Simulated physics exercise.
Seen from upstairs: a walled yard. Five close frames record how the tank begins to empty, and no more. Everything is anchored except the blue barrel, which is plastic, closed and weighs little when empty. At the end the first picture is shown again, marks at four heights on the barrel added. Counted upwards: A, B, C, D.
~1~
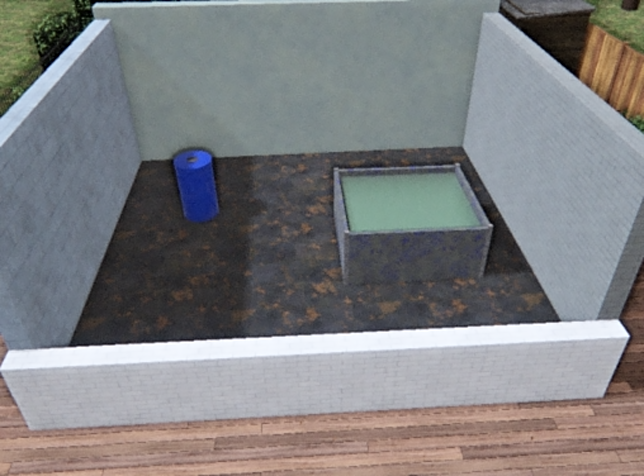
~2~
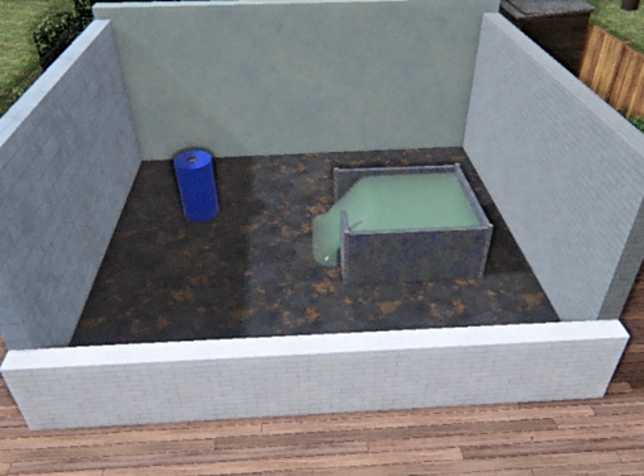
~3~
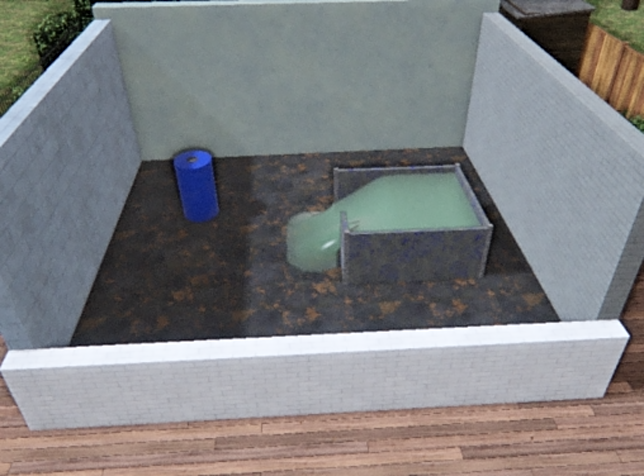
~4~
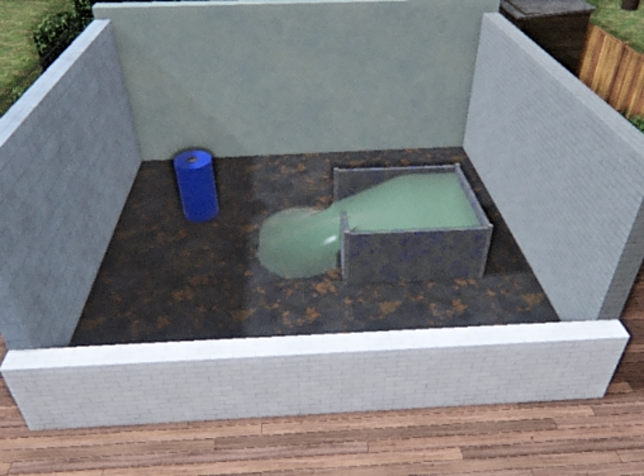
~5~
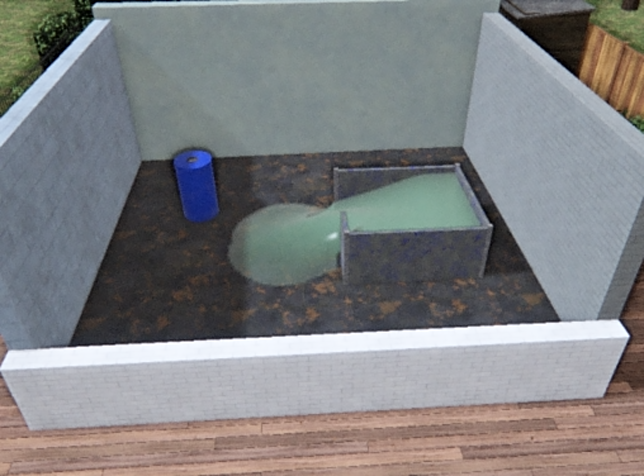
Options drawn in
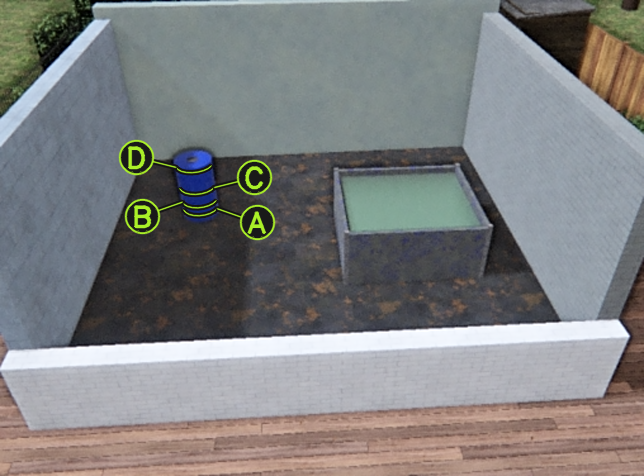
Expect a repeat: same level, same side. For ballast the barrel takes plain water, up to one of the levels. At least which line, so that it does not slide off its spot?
Mark C.
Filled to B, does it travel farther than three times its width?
No, less.
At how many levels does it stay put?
Two of them.
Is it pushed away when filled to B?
Yes, that goes wrong.
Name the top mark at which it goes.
Here it is mark B.
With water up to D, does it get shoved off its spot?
No, that is safe.
In lime, A at (199, 215); B at (197, 207); C at (195, 194); D at (192, 172); from the bottom up A, B, C, D.
For mark A, it is pushed about 3 times its own width away.
For mark B, it is pushed about its own width away.
For mark C, it does not move.
For mark D, it does not move.
